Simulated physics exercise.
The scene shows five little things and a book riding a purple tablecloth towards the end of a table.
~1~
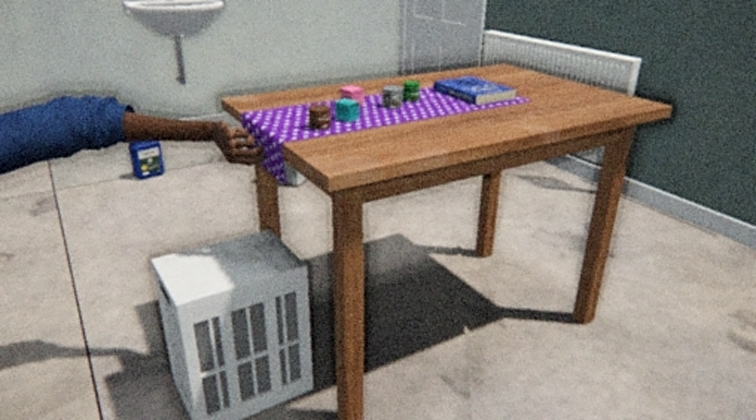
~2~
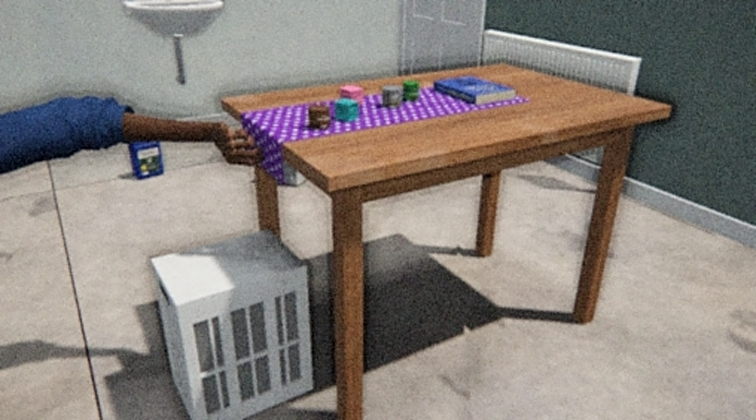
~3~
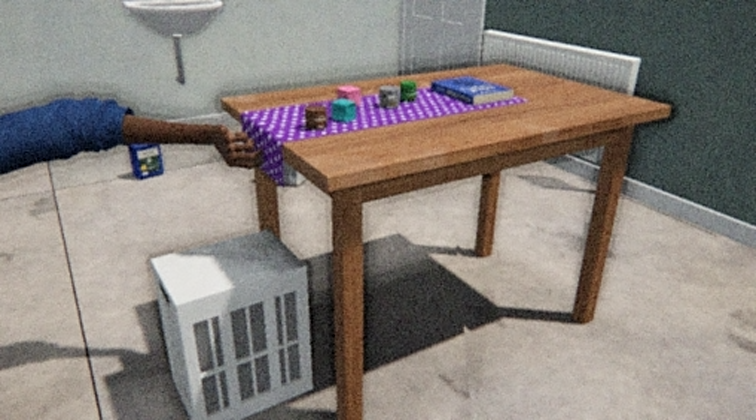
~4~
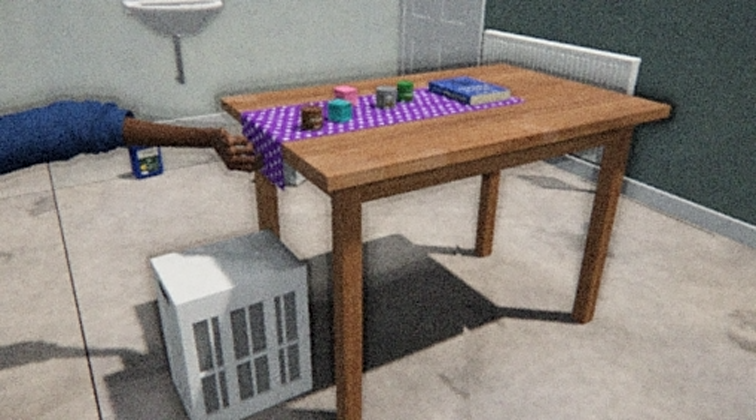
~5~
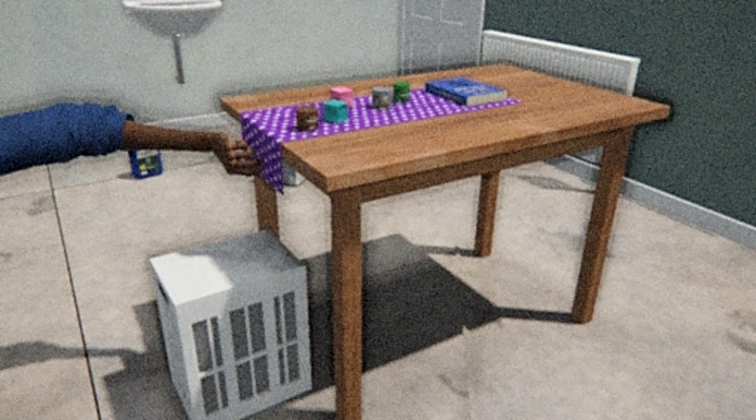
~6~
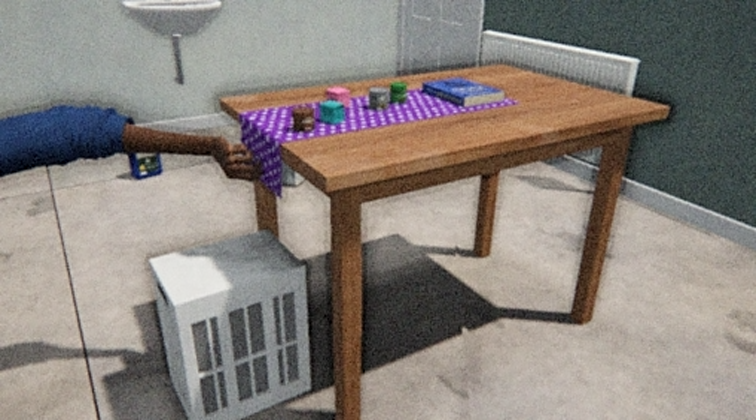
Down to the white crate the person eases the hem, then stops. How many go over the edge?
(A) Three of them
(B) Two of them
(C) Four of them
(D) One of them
Two of them (B).
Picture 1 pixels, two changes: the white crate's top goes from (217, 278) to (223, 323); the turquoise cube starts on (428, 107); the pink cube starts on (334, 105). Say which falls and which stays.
The turquoise cube stays aboard, and the pink cube does not stay aboard.
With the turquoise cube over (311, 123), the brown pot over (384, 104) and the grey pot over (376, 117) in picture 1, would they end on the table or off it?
As for the turquoise cube, it goes off; the brown pot stays aboard; the grey pot stays aboard.
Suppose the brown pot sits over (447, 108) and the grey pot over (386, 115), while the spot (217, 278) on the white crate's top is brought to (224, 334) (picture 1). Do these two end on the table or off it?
The brown pot stays put, the grey pot is lost.
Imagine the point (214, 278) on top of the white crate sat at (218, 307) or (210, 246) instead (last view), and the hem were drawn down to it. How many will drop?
The first gives 3, the second 1.
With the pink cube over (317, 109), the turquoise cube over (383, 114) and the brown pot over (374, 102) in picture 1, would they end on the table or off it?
Outcome: The pink cube is gone, the turquoise cube is still in place, the brown pot is still in place.
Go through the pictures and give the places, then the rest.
Hem (286, 185); brown pot (319, 108); turquoise cube (347, 102); pink cube (352, 88); grey pot (393, 88); green pot (412, 82); top of the crate (217, 278), in the first picture.
Hem (284, 185); brown pot (319, 107), in the second picture.
Hem (284, 188); turquoise cube (344, 102), in the third picture.
Hem (285, 192); pink cube (345, 89); top of the crate (216, 278), in the fourth picture.
Hem (284, 196); grey pot (382, 89), in the fifth picture.
Hem (282, 200); brown pot (303, 110); turquoise cube (332, 104); pink cube (338, 90); grey pot (379, 89); green pot (399, 84), in the sixth picture.
Soon after, hem near (264, 234); brown pot gone.
Then, hem on the crate; brown pot and turquoise cube gone.
At rest, hem on the crate; brown pot and turquoise cube gone. It carries off two.
